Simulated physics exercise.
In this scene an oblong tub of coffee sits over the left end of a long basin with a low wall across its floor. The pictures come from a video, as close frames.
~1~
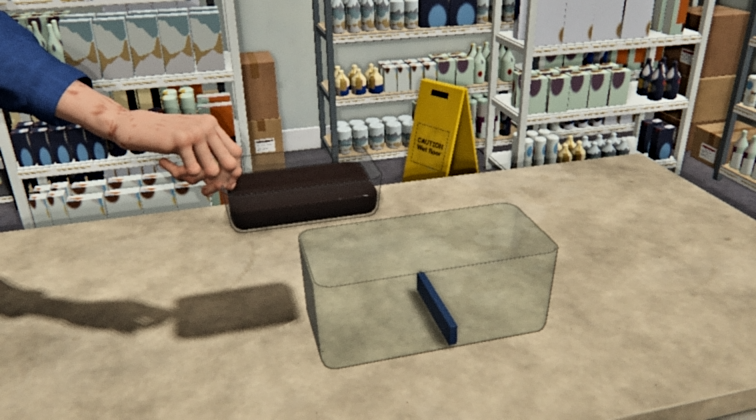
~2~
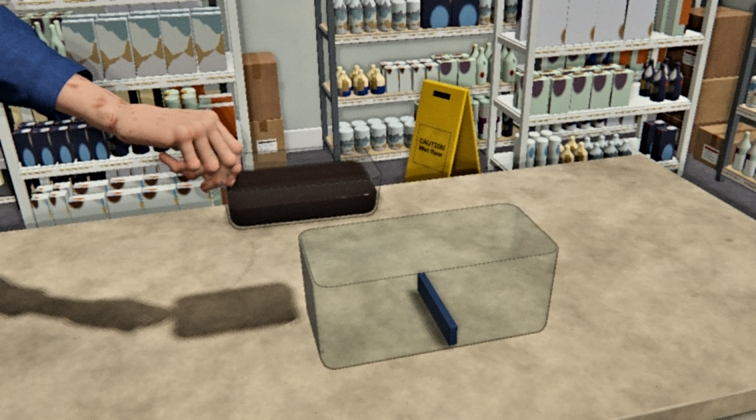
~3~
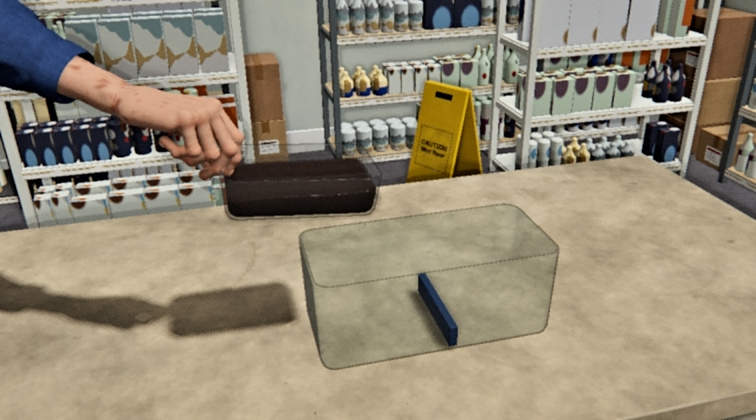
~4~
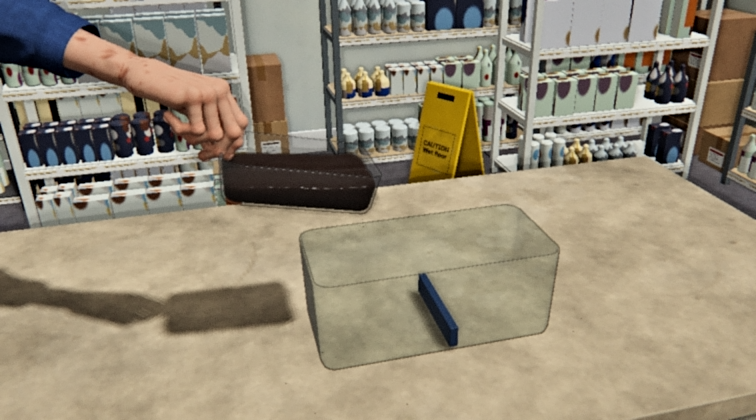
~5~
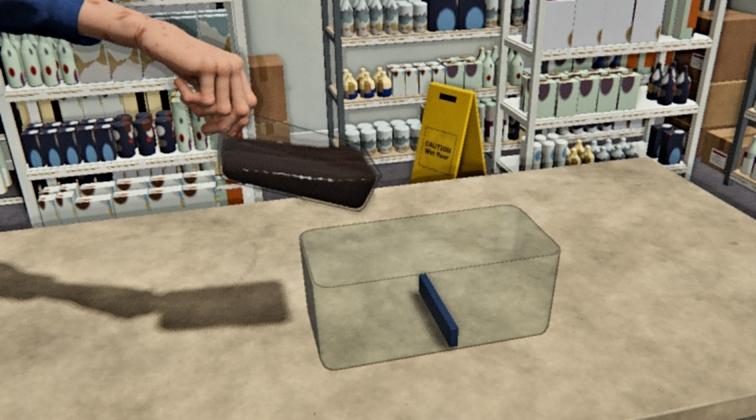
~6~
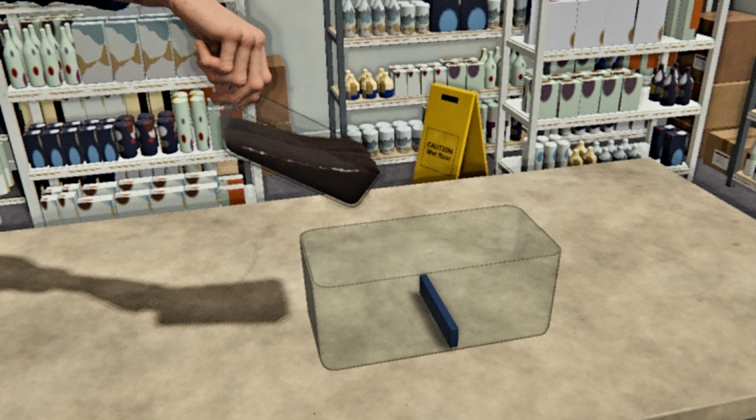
In a store aisle lined with stocked shelves, a hand holds an oblong tub of dark liquid above the left end of a long clear basin with a low blue wall inside. The tub starts level, then the hand rises and tilts it steadily, its right end dipping as the liquid shifts rightward.
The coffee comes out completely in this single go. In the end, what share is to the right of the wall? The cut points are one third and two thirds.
Looks to me like the right side of the wall gets at least a third but no more than two thirds.
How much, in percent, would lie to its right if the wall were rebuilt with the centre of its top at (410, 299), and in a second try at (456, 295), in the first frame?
In order, near 70 and 50 in a hundred.
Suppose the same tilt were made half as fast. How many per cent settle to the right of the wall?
Result: Roughly 60 %.
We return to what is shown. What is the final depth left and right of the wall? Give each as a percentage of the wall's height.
20 left, 50 right, give or take.
A moment on, the oblong tub is tipped on its side and 9 per cent is still to pour, 5 is left of the wall and 12 right of it.
Next, the oblong tub is tipped right over and 0 per cent is still to pour, 12 is left of the wall and 76 right of it.
Then the oblong tub is tipped right over and 0 per cent is still to pour, 27 is left of the wall and 55 right of it.
Later the oblong tub is tipped right over and 0 per cent is still to pour, 32 is left of the wall and 56 right of it.
Finally, 32 per cent lies left of the wall, 56 right of it and 12 outside.
